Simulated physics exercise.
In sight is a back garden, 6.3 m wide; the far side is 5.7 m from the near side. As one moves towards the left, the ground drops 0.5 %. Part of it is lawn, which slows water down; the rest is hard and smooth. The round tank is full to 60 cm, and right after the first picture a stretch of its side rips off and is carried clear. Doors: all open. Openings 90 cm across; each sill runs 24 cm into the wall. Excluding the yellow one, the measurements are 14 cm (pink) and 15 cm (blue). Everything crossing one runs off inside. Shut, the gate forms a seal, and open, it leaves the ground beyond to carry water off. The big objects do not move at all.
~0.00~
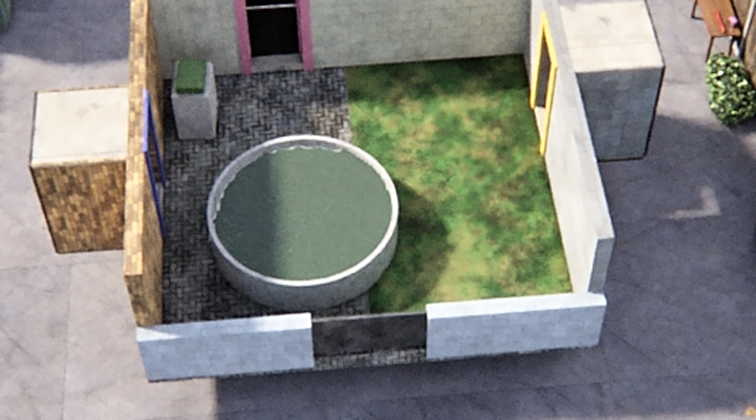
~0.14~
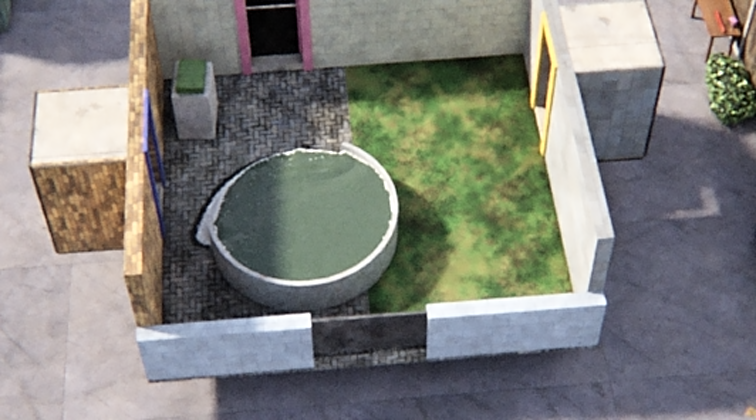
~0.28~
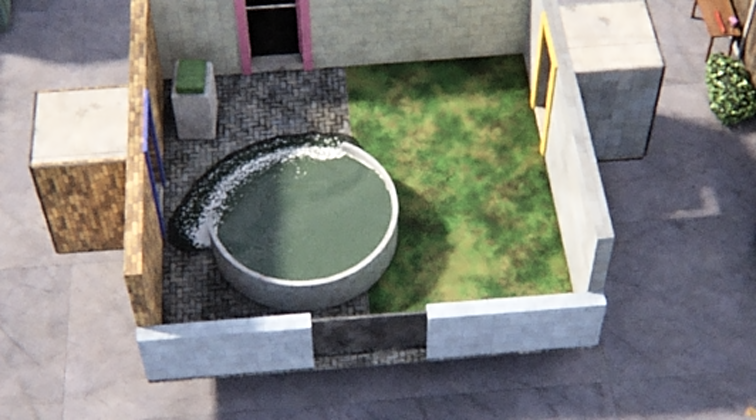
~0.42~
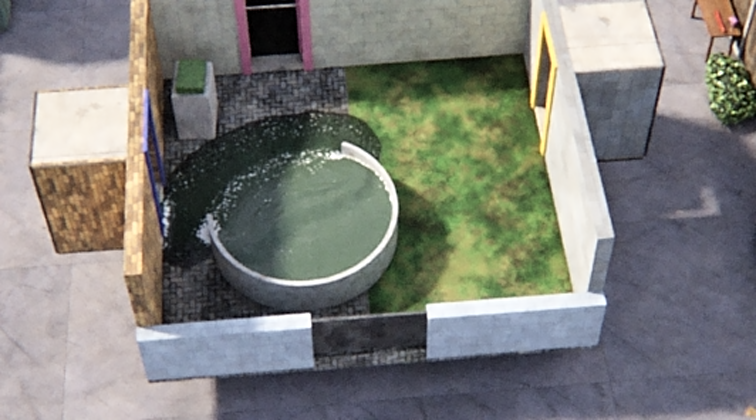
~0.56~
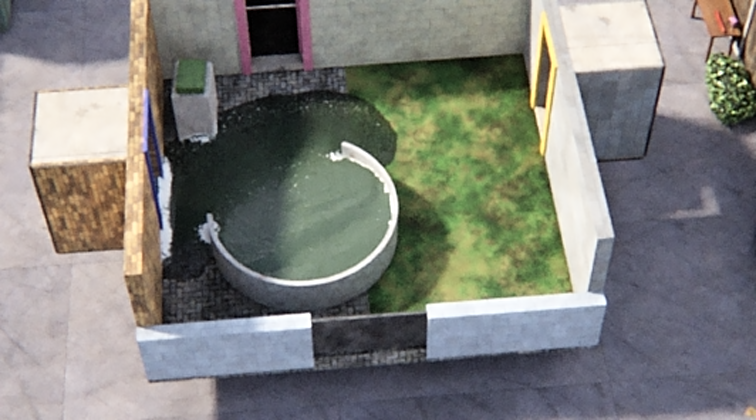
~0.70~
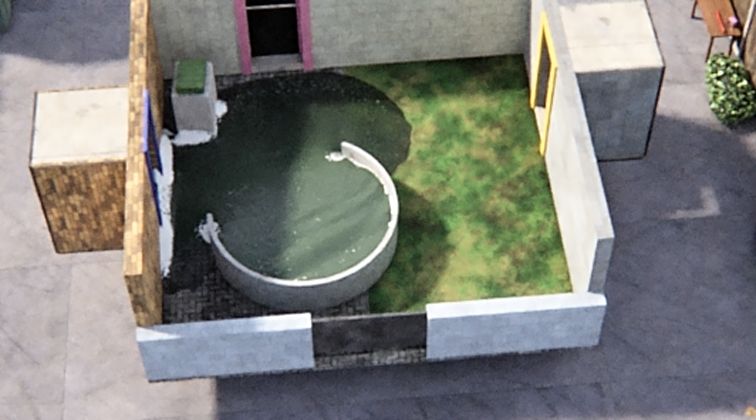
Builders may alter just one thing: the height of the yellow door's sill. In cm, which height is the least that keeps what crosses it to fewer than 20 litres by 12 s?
A height of about 10.5 cm would just do it.
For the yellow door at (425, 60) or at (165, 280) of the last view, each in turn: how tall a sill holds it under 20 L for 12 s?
First place around 8.5 cm, second around 7.0 cm.
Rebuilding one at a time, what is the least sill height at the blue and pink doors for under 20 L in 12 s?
About 30 cm at blue and 31 cm at pink.
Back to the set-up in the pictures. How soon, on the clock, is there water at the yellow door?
Yellow 4.5 s.
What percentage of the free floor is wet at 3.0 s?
Some 50 in a hundred.
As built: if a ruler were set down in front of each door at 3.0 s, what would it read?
Door by door in cm - pink 35, blue 26, yellow 0.
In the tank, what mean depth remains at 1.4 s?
About 35 centimetres on average.
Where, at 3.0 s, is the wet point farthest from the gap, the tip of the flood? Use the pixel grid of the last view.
Lab note: Front tip approx. at (505, 59).
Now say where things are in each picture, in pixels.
Still water, 60 cm deep, in the round tank at (303, 210); the yellow door at (545, 88) is dry, in the first picture.
Water pours out on the far side and has run 0.3 m, to (197, 229); about 8 cm deep outside, 60 cm at the back, in the second picture.
Water pours out on the far side and has run 0.7 m, to (175, 222); about 10 cm deep outside, 60 cm at the back, in the third picture.
The front is at (313, 114), 1.2 m from the gap on the far side; 4.5 m2 of floor is wet, 60 cm left at the back, in the fourth picture.
The front is at (325, 95), 1.6 m from the gap on the far side; 6.6 m2 of floor is wet, 60 cm left at the back, in the fifth picture.
The gap is on the far side, the front 2.0 m out at (334, 76); the back of the round tank holds 59 cm; 2.3 m in a straight line remain to the yellow door at (545, 88), in the sixth picture.
After 1.4 s water covers 40 % of the floor, deepest (44 cm) near (207, 143); it has not reached the yellow door.
After 3.0 s water covers 50 % of the floor, deepest (44 cm) near (164, 83); it has not reached the yellow door.
After 12.0 s water covers 100 % of the floor, deepest (14 cm) near (164, 83); 7 cm at the yellow door, 51 litres in over its 8 cm sill.
At the yellow door as built, the water arrived by 4.6 s and peaked near 15 cm at 5.8 s.
With a sill of 9.5 cm, 32 litres would have come in within the 12 s; with 13 cm, 5 litres. So under 20 litres takes about 10.5 cm.
